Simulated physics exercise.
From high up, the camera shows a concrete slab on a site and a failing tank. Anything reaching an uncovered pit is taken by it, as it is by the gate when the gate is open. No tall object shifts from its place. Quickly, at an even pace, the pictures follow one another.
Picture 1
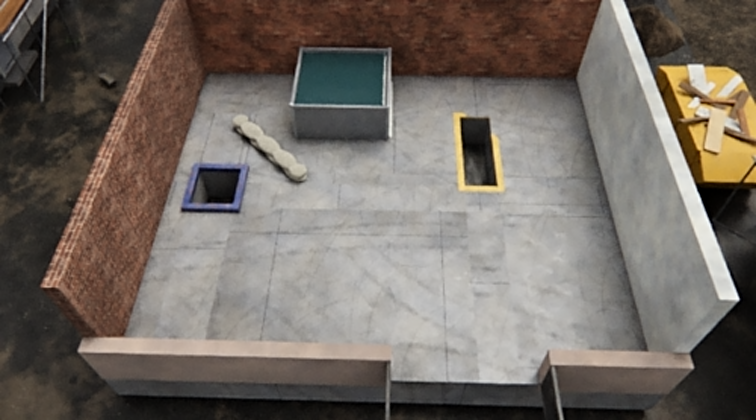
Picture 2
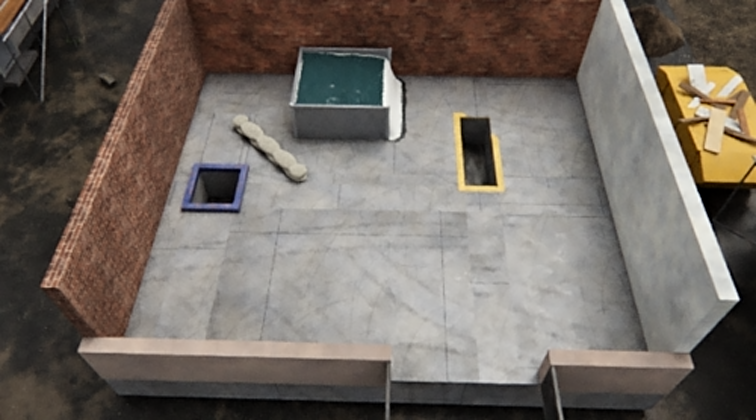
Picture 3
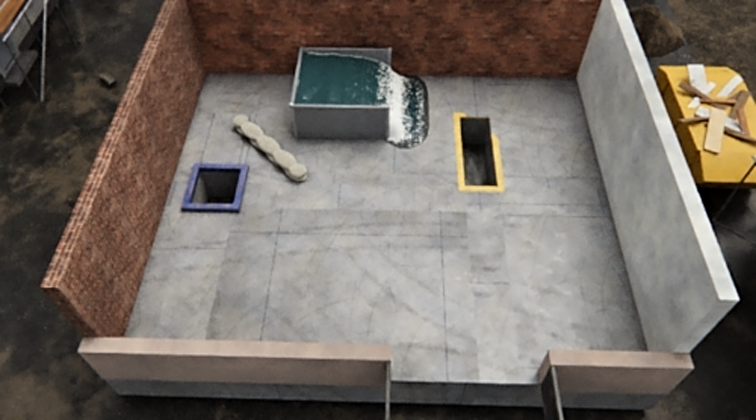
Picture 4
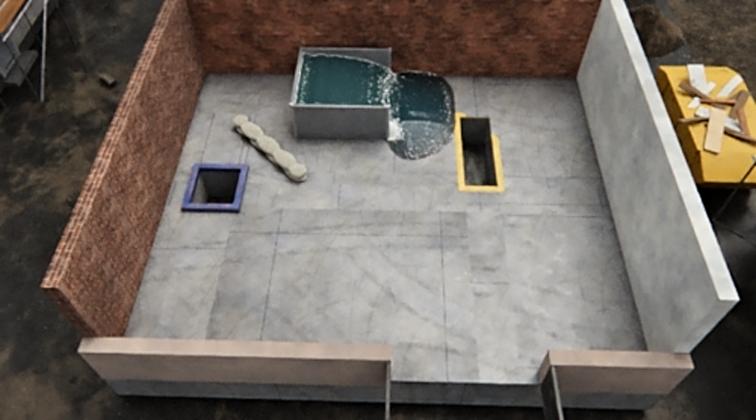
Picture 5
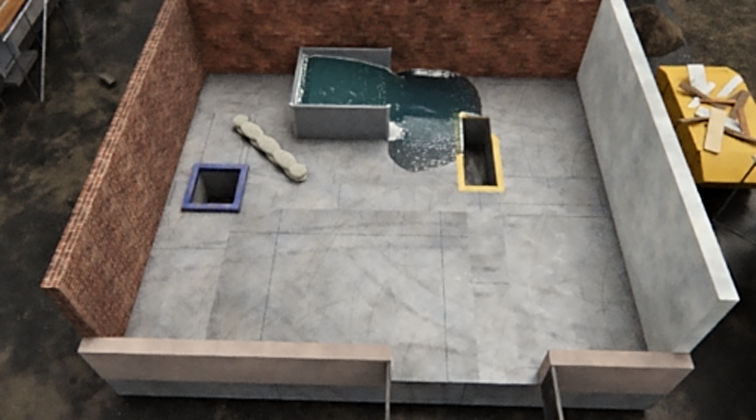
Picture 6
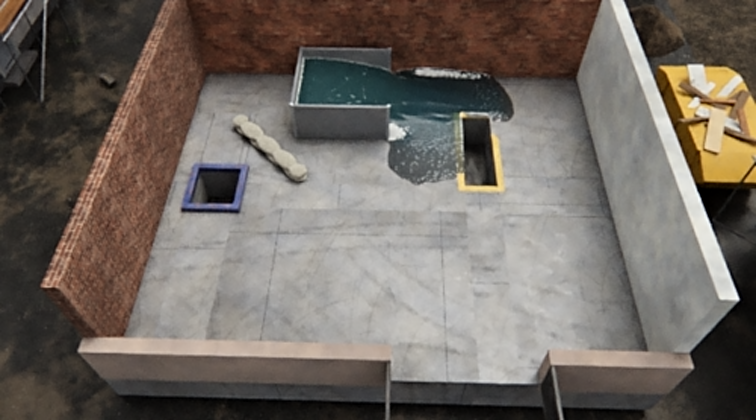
Water pouring from the right side of a grey tank and spreading rightward across a walled concrete slab, around a yellow-edged opening.
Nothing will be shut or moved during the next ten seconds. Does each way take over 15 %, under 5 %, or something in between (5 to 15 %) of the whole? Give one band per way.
The gate holds five to fifteen per cent; the blue pit never reaches five per cent; the yellow pit clears fifteen per cent.
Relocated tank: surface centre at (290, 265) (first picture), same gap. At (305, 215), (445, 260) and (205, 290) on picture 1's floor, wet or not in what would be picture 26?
Unflooded - soaked - unflooded.
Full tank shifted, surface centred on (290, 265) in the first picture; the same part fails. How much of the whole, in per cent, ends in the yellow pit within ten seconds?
Yellow: 20 %.
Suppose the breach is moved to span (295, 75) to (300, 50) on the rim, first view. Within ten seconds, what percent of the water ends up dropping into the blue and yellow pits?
In percent: Blue 20, yellow 0.
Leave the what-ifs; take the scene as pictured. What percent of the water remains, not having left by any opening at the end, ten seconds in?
About 42 %.
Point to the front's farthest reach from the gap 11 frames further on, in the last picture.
The front's farthest point is close to (597, 186).
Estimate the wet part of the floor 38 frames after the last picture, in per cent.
About 50 %.
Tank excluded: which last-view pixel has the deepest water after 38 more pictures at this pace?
Close to (586, 370), I'd say.
A moment on, water covers 15 % of the floor; the gate 0 %, the blue pit 0 %, the yellow pit 12 %.
Next, water covers 20 % of the floor; the gate 0 %, the blue pit 0 %, the yellow pit 24 %.
Then, water covers 30 % of the floor; the gate 0 %, the blue pit 0 %, the yellow pit 32 %.
Later, water covers 50 % of the floor; the gate 3 %, the blue pit 0 %, the yellow pit 41 %.
In the end, water covers 60 % of the floor; the gate 11 %, the blue pit 0 %, the yellow pit 48 %.
